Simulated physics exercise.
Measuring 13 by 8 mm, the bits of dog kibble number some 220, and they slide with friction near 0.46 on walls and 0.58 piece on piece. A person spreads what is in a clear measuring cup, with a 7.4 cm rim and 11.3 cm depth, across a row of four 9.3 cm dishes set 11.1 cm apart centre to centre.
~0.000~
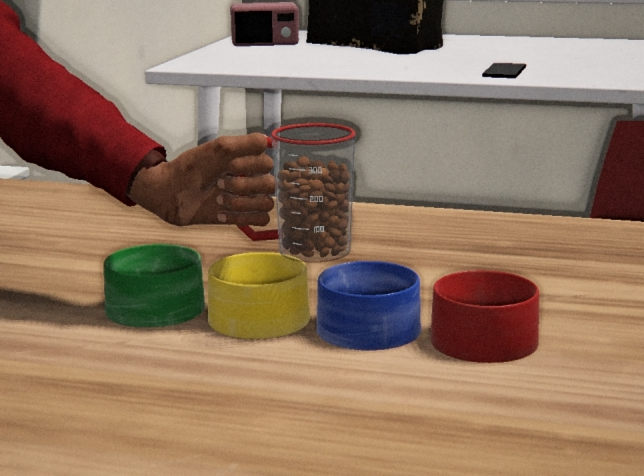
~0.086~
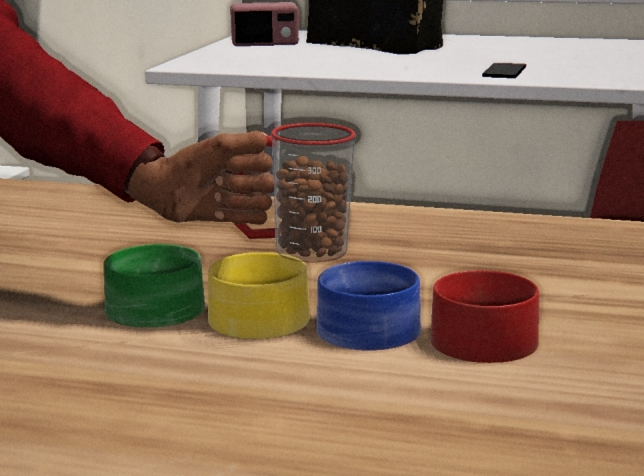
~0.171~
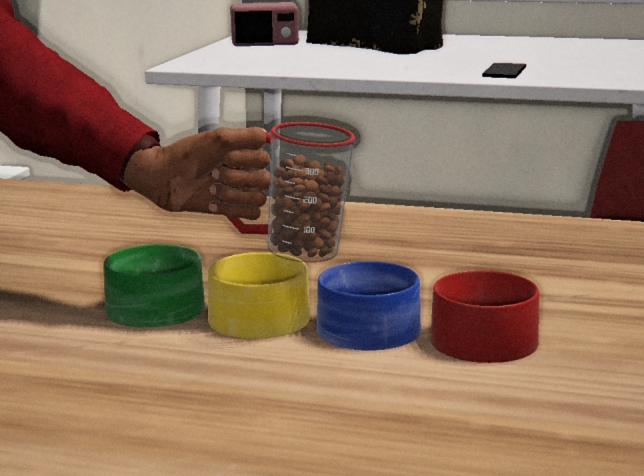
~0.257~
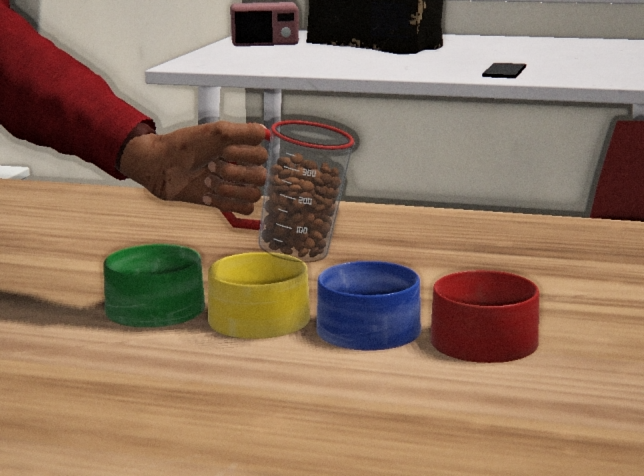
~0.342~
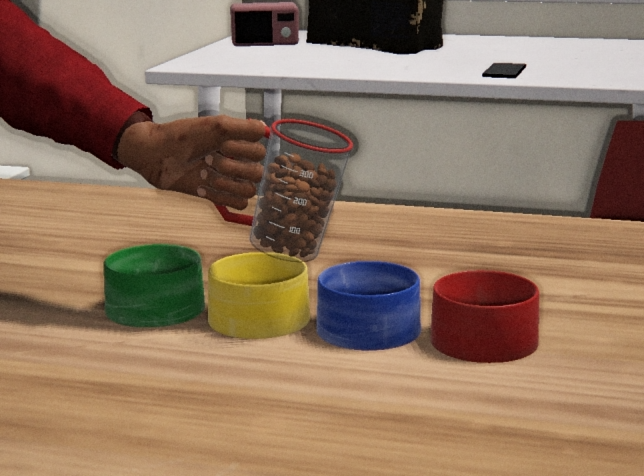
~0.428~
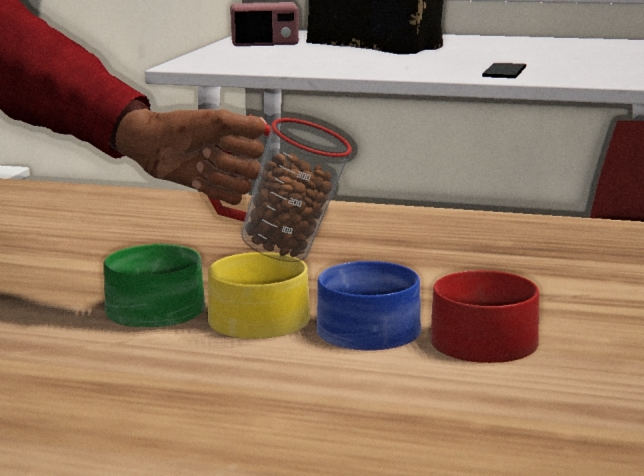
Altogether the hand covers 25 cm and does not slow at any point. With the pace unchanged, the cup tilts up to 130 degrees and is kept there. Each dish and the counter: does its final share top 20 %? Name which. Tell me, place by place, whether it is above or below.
Red: A fifth or less, blue: A fifth or less, green: A fifth or less, yellow: More than a fifth, counter: A fifth or less.
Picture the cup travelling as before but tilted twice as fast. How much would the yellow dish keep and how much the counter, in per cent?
I'd expect yellow to end at 70 and the counter at 20.
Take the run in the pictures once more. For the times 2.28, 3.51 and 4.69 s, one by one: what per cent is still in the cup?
At the three moments: 65, 0 and 0 percent.
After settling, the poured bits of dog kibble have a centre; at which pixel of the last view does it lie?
Roughly pixel (251, 295).
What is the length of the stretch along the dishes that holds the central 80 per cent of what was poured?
I'd put it at close to 6 cm.
After 2.28 s, tilt 121 degrees; cup holds 65 %, yellow 35 %.
After 3.51 s, tilt 130 degrees; cup holds 0 %, yellow 85 %.
After 4.69 s, tilt 130 degrees; cup holds 0 %, yellow 85 %.
At rest (5.0 s), red 0 %, blue 0 %, green 0 %, yellow 85 %, counter 15 %.
